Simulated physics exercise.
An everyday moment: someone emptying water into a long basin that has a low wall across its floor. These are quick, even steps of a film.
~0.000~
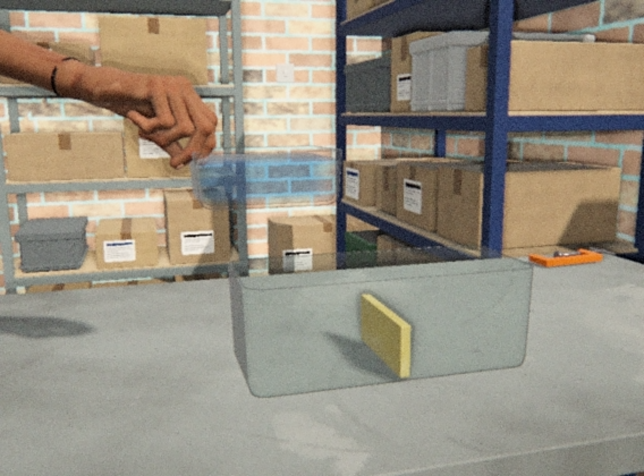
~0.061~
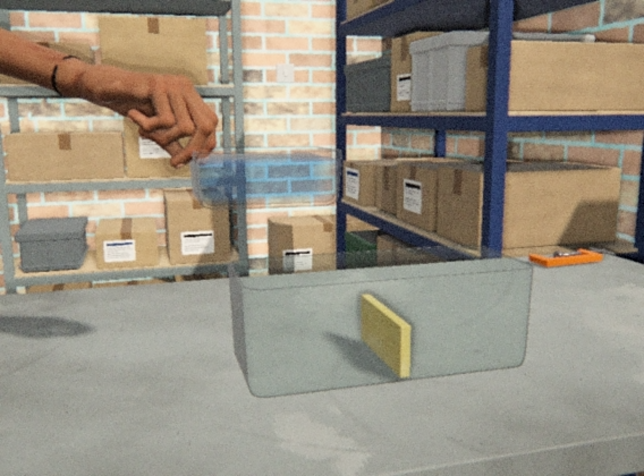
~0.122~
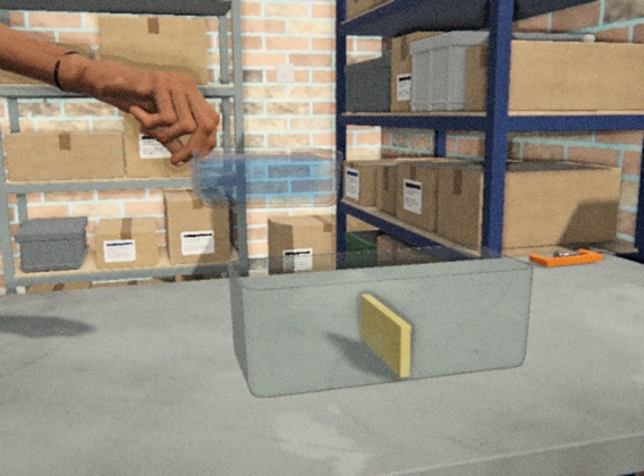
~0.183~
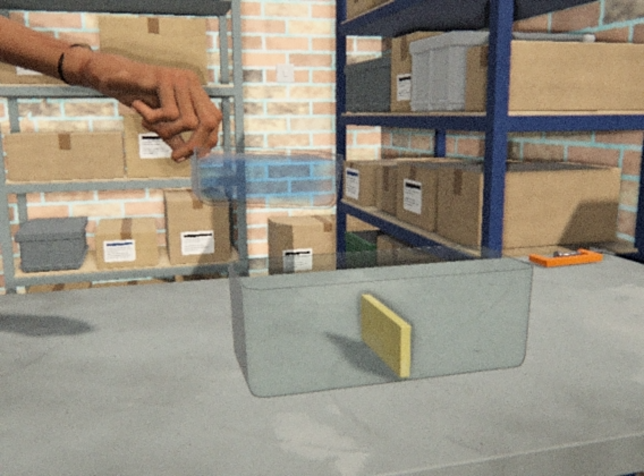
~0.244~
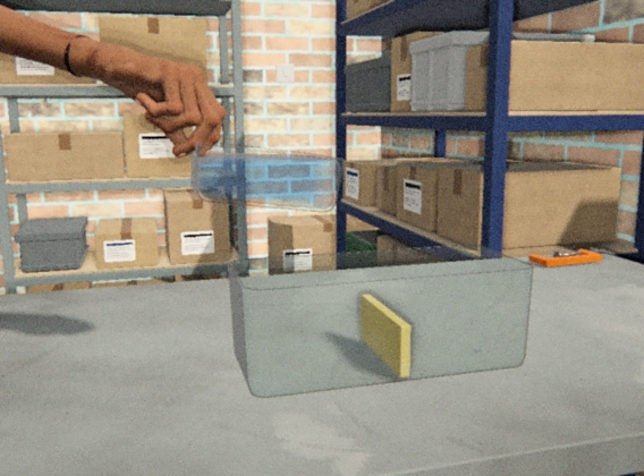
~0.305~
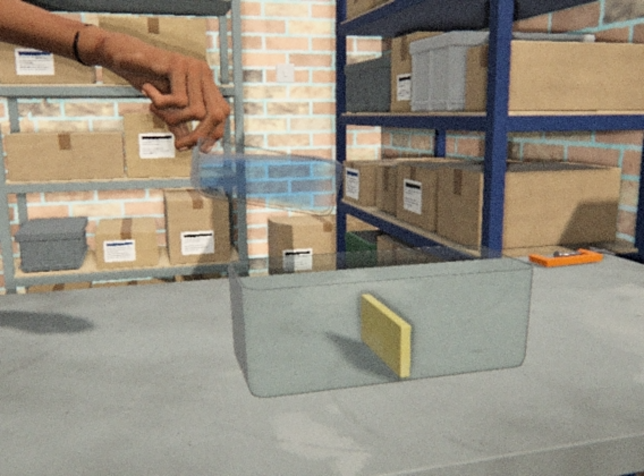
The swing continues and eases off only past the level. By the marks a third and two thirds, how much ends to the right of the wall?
The share right of the wall is between a third and two thirds.
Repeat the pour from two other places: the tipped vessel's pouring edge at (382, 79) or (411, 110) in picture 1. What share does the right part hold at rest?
First some 80, then 90 per cent.
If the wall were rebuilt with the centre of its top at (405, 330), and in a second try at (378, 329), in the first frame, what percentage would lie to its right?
Roughly 20 per cent, and 60 per cent.
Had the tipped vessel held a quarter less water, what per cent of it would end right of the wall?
Roughly 25 in a hundred.
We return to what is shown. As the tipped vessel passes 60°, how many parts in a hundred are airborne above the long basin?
Near 35 %.
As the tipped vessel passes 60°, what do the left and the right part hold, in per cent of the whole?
The left part 10 per cent, the right part 25.
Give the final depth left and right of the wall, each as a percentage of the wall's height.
The left part 20 per cent, the right part 30.
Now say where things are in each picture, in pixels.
It leans 0°; its right rim is at (330, 150); the water meets the walls at (194, 160) and (326, 157); the long basin's rim runs from (236, 276) to (505, 257); the wall's top is at (384, 311), in the first frame.
It leans 0°; its right rim is at (330, 151); the water meets the walls at (194, 160) and (326, 157), in the second frame.
It leans 2°; its right rim is at (330, 152); the water meets the walls at (195, 160) and (327, 158), in the third frame.
It leans 4°; its right rim is at (331, 155); the water meets the walls at (195, 158) and (327, 158), in the fourth frame.
It leans 8°; its right rim is at (332, 159); the water meets the walls at (197, 158) and (328, 159), in the fifth frame.
It leans 12°; its right rim is at (332, 164); the water meets the walls at (197, 159) and (331, 159); 1 per cent is over the edge, in the sixth frame.
By 0.77 s the tilt is 60° and 31 per cent is still to pour, 10 is left of the wall and 25 right of it.
By 1.11 s the tilt is 91° and 6 per cent is still to pour, 39 is left of the wall and 47 right of it.
By 1.47 s the tilt is 99° and 0 per cent is still to pour, 47 is left of the wall and 48 right of it.
By 1.86 s the tilt is 99° and 0 per cent is still to pour, 48 is left of the wall and 48 right of it.
At rest 48 per cent lies left of the wall, 48 right of it and 4 outside.
